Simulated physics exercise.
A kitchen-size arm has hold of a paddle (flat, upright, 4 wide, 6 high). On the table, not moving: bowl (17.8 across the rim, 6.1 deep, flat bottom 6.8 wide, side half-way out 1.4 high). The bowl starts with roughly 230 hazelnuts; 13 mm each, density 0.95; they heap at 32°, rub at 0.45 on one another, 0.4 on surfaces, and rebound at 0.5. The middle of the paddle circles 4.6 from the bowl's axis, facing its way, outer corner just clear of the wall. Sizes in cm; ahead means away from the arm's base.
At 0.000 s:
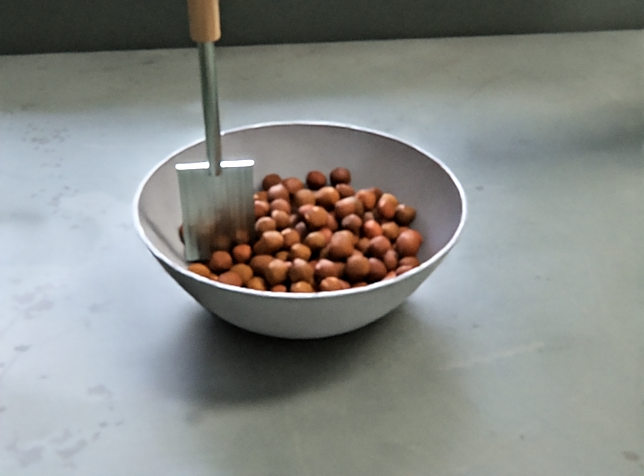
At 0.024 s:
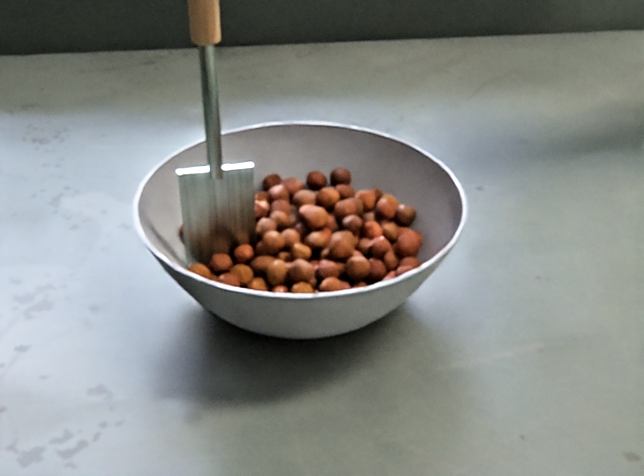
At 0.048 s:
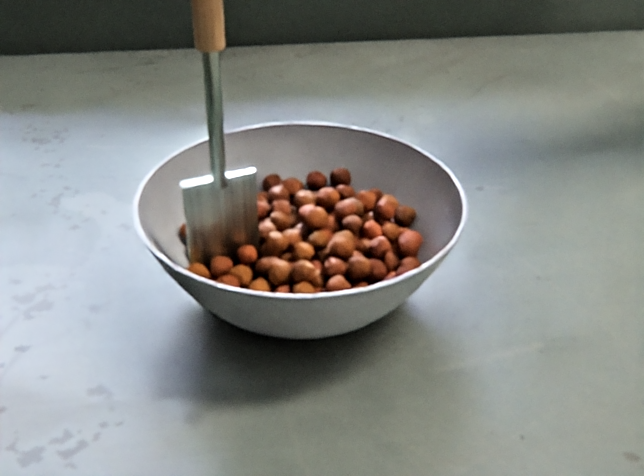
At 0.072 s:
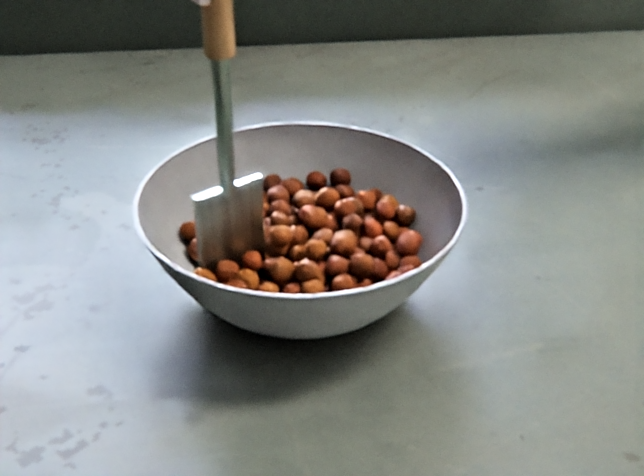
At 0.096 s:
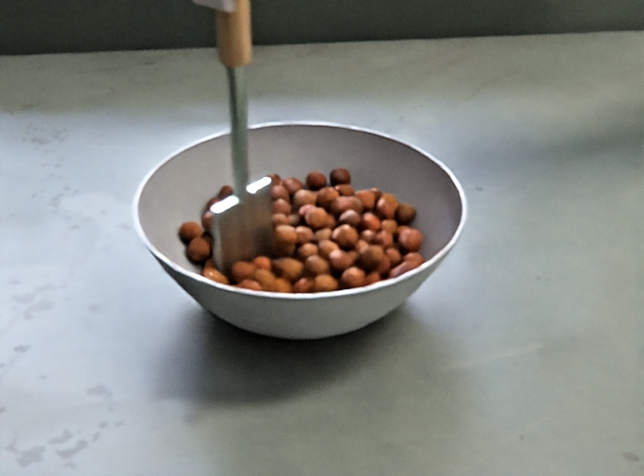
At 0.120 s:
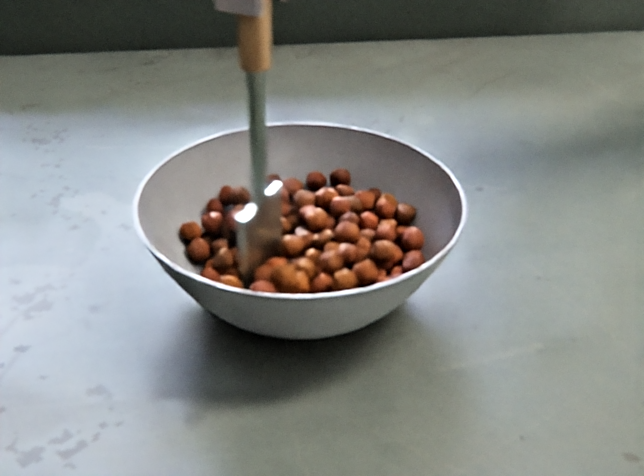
A paddle pushes through hazelnuts in a bowl, moving right and toward the near side.
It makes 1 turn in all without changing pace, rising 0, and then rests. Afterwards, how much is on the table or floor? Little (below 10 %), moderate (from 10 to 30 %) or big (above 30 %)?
On the table or floor the share is moderate, from 10 to 30 %.
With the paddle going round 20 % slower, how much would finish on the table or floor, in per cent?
It would be near 10 per cent.
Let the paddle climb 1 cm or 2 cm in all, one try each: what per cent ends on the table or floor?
About 10 and 10 per cent.
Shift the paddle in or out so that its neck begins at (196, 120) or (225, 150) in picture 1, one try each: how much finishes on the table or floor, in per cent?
Some 15 and 10 per cent.
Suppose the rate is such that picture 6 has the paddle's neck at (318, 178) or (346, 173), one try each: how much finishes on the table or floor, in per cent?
About 35 and 40 per cent.
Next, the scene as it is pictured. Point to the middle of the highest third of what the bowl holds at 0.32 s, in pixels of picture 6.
Around (381, 189).
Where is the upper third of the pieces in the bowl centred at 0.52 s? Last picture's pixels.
Near (221, 180).
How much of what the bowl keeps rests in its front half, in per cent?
Some 70 per cent.
After 0.32 s, 174° round, highest piece 8 above the table; 217 in the bowl, 2 on the table or floor, 7 in flight or on the tool.
After 0.52 s, 290° round, highest piece 9 above the table; 198 in the bowl, 23 on the table or floor, 5 in flight or on the tool.
After 0.82 s, 0° round, highest piece 7 above the table; 185 in the bowl, 40 on the table or floor, 1 in flight or on the tool.
After 1.52 s, 0° round, highest piece 6 above the table; 185 in the bowl, 41 on the table or floor.
In the end, 185 in the bowl, 41 on the table or floor. That is 18 % on the table or floor.
